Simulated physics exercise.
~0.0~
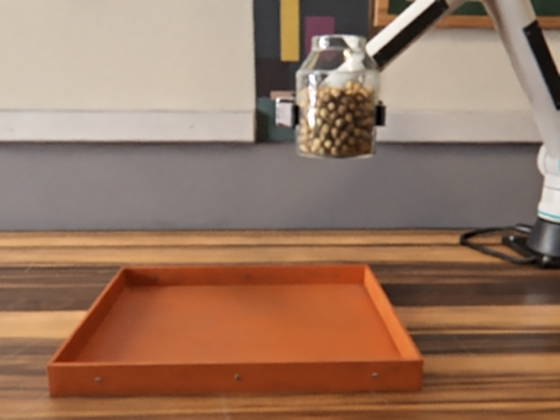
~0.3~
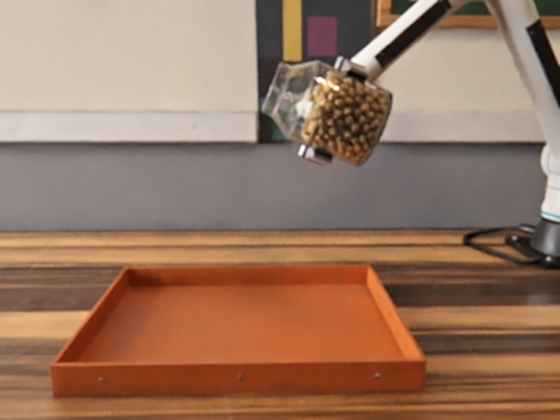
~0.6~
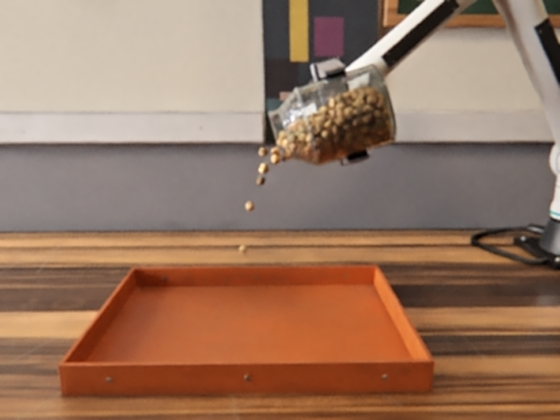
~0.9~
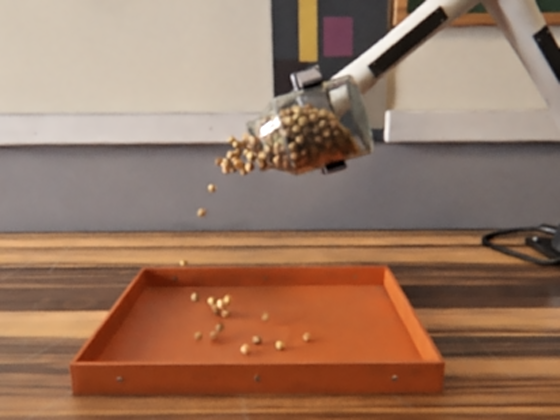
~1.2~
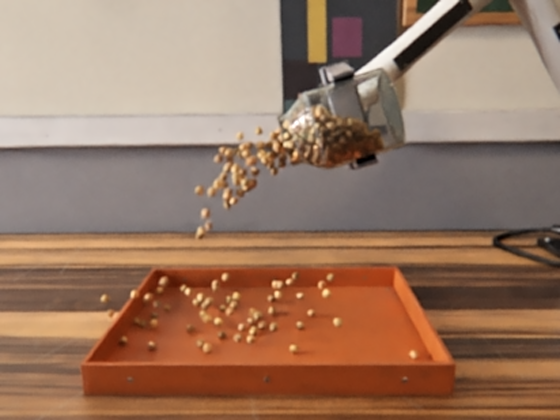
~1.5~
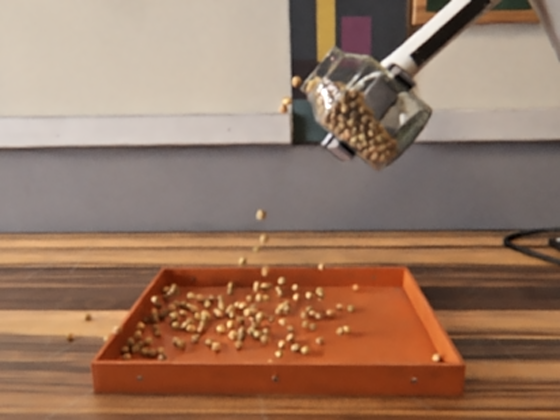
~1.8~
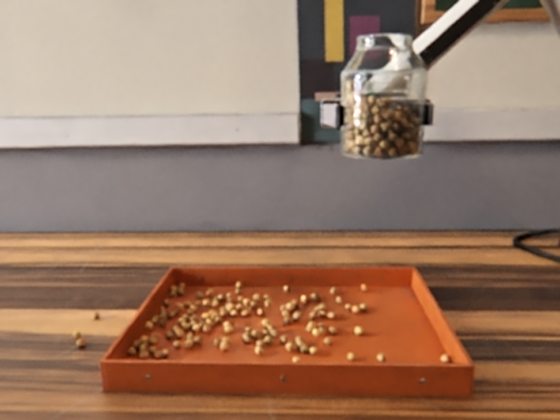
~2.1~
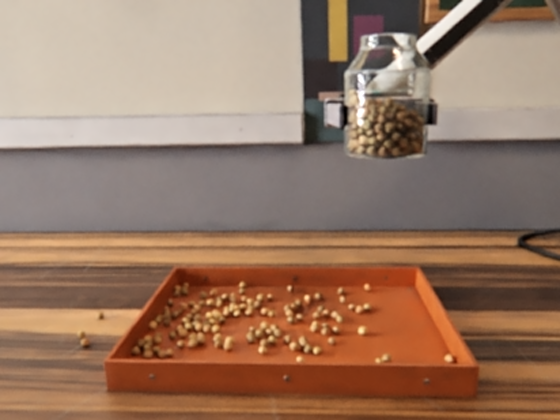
A robot arm tipped a glass jar of dried chickpeas over an orange tray, spilling a scattering into it and a few onto the wooden table, then turned the jar upright again with plenty of chickpeas still inside.
